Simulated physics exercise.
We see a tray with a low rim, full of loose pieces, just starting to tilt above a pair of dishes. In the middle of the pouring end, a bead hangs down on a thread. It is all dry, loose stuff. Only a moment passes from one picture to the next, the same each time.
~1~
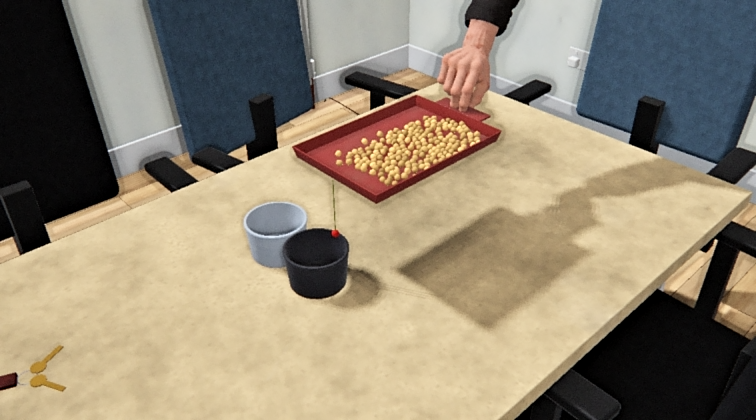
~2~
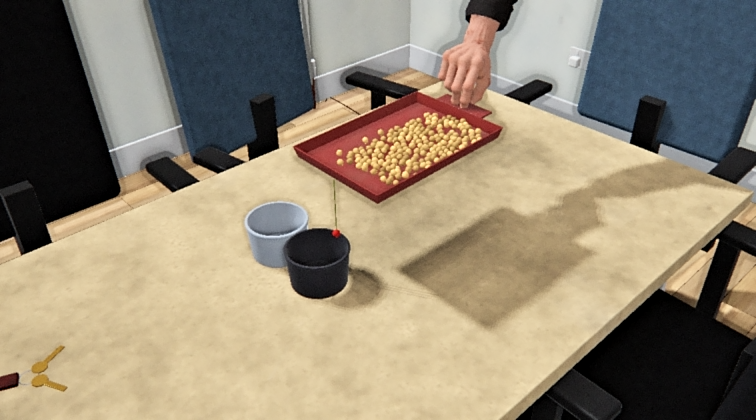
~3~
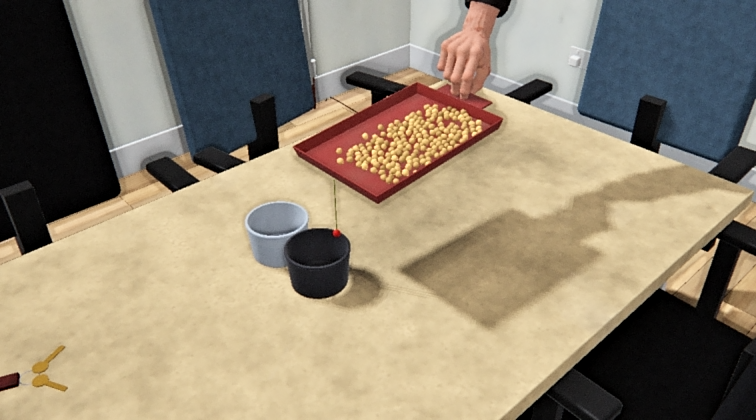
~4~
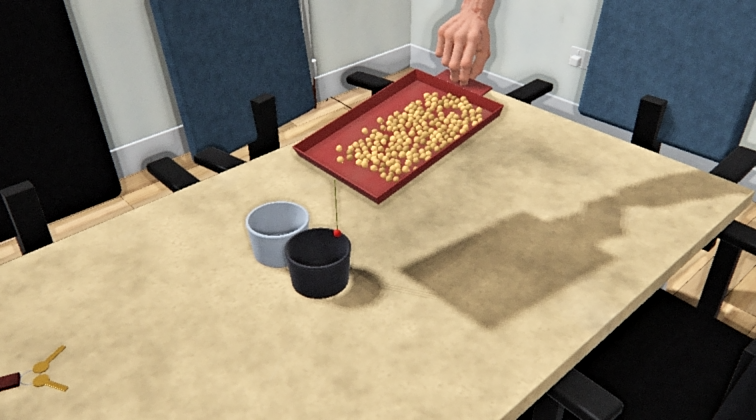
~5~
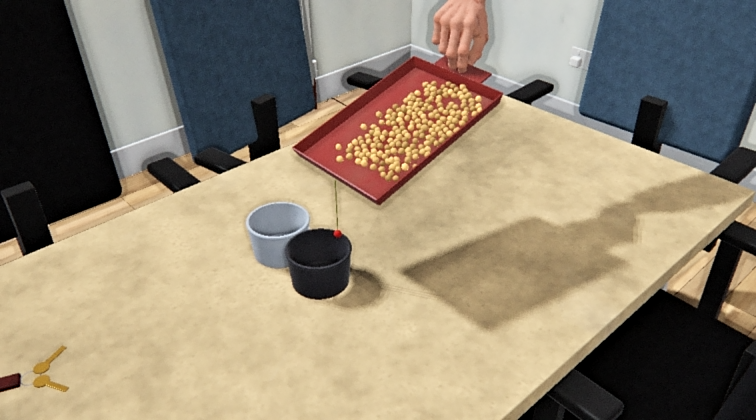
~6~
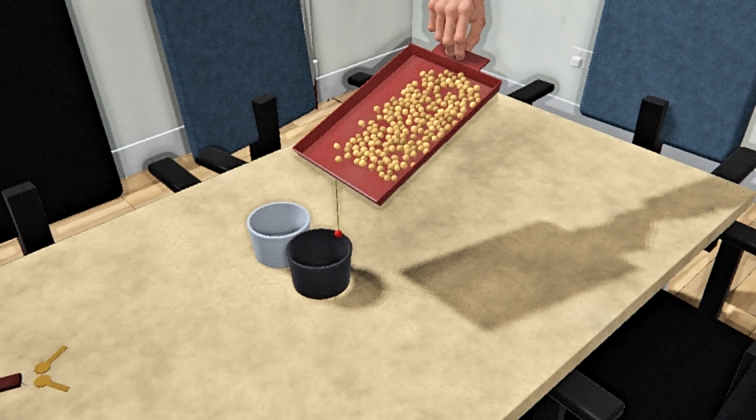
A red tray of dried chickpeas, gripped at its far end by a hand, starts out nearly flat above a table with a pale blue dish and a black dish. The hand raises the far end steadily, steepening the tray's slant, while the chickpeas stay spread across it and both dishes remain still.
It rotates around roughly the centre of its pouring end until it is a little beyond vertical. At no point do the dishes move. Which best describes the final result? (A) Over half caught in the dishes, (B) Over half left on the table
Over half left on the table (B).
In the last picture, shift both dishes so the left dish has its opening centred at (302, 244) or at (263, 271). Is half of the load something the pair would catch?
Well, it comes to a greater portion at first and a lesser portion after that.
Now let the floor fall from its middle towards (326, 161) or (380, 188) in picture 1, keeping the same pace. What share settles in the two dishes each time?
First heading 80 %, second heading 10 %.
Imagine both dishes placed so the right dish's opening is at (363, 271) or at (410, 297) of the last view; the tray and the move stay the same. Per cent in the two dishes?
Around 60 % followed by around 30 %.
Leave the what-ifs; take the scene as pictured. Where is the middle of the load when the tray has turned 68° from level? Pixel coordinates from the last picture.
I'd mark the middle close to (351, 177).
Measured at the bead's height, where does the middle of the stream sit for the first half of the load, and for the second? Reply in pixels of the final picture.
Close to (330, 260), then close to (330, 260).
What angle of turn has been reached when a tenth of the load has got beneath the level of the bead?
The angle is roughly 75° at that point.
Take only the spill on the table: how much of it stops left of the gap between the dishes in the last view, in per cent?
That comes to about 40 per cent of the pieces.
Just after the last frame, tray tipped steeply; the larger part on the tray; about a tenth in the air.
A moment on, tray tipped past a quarter turn; roughly a quarter on the tray; about a tenth in the right dish; roughly a quarter outside both; roughly a third in the air.
Further on, tray tipped past a quarter turn; roughly a third in the right dish; roughly two thirds outside both.
When it is over, tray tipped past a quarter turn; roughly a third in the right dish; not one in the left dish; roughly two thirds outside both.
